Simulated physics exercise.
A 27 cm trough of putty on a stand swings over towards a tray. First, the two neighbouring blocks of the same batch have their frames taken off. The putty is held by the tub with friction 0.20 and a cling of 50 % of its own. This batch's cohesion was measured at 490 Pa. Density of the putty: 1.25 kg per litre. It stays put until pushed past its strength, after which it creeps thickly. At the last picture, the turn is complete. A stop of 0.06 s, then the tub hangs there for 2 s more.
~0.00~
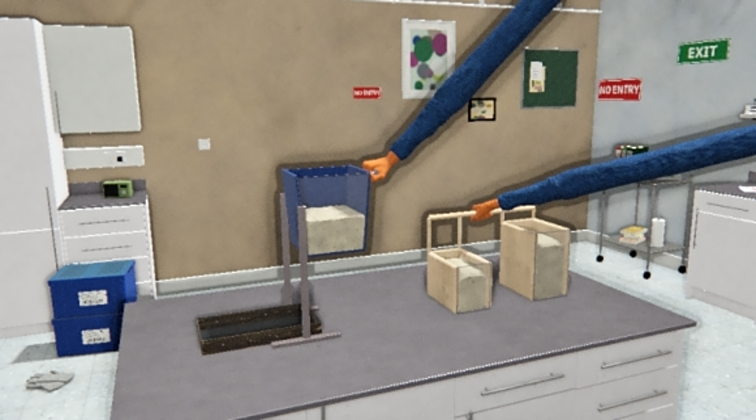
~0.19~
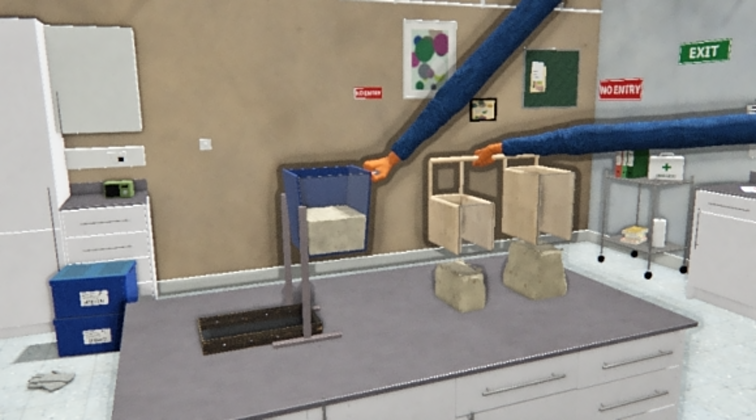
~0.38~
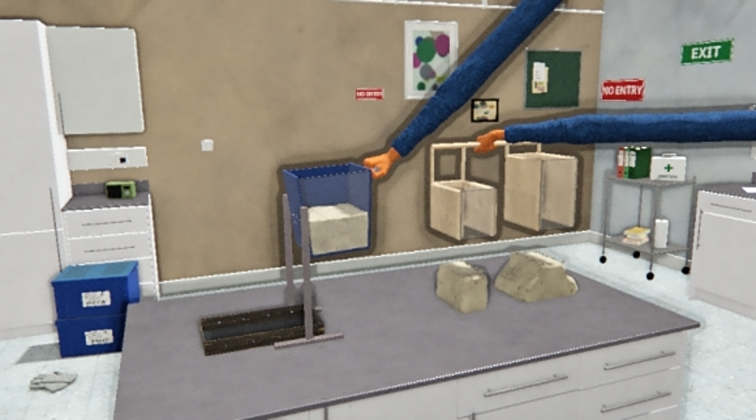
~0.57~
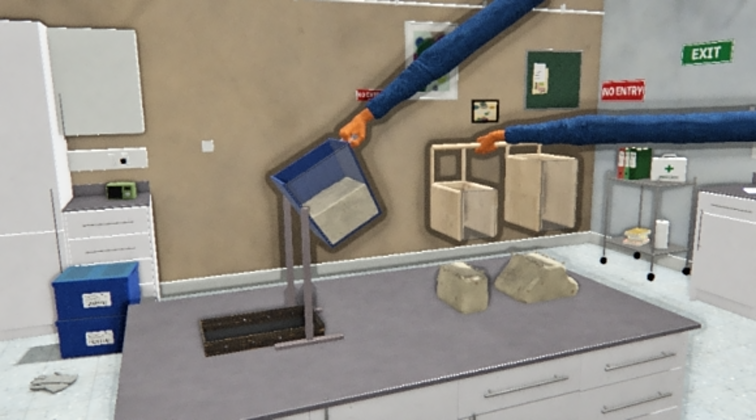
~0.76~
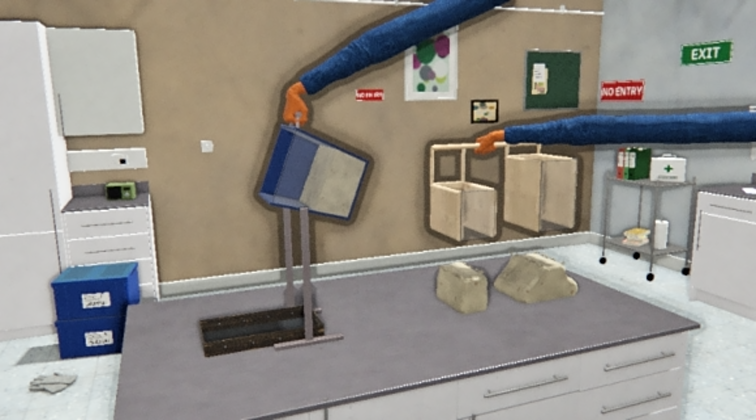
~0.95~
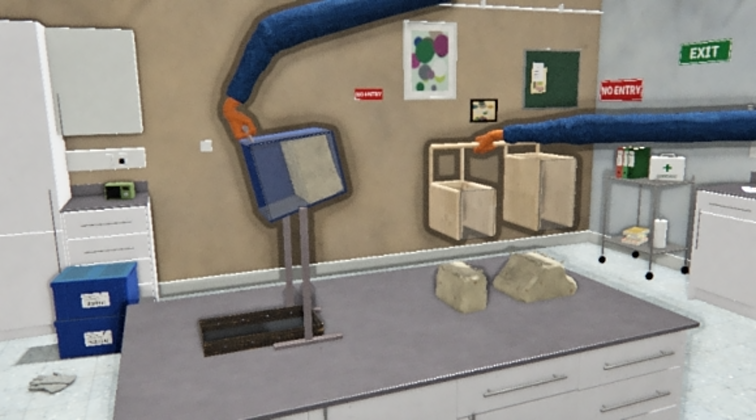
A blue trough turns on its stand as gloved hands lift wooden casings off two pale blocks.
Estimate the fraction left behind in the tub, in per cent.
I would say 0 %.
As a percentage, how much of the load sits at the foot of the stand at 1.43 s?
I reckon around 0 % of it.
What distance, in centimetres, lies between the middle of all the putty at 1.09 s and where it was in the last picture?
Shift: Roughly 7 cm.
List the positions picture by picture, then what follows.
Handle-side rim at (368, 173), tilt 0 degrees; top of the putty at (359, 216); blocks stand 15 cm, 23 cm (left to right), in the first picture.
Handle-side rim at (369, 173), tilt 0 degrees; top of the putty at (360, 216); blocks stand 15 cm, 20 cm (left to right), in the second picture.
Handle-side rim at (369, 170), tilt 3 degrees; top of the putty at (364, 214); blocks stand 14 cm, 15 cm (left to right), in the third picture.
Handle-side rim at (347, 144), tilt 30 degrees; top of the putty at (365, 186); blocks stand 14 cm, 15 cm (left to right), in the fourth picture.
Handle-side rim at (295, 130), tilt 69 degrees; top of the putty at (338, 151); blocks stand 14 cm, 15 cm (left to right), in the fifth picture.
Handle-side rim at (250, 147), tilt 102 degrees; top of the putty at (322, 136); blocks stand 14 cm, 15 cm (left to right), in the sixth picture.
After 1.09 s, the tub is at 102 degrees and holds 100 %.
After 1.26 s, the tub is at 102 degrees and holds 61 %.
After 1.43 s, the tub is at 102 degrees and holds 25 %.
After 1.60 s, the tub is at 102 degrees and holds 0 %.
After 2.95 s, at the end, the tub is at 102 degrees and holds 0 %.
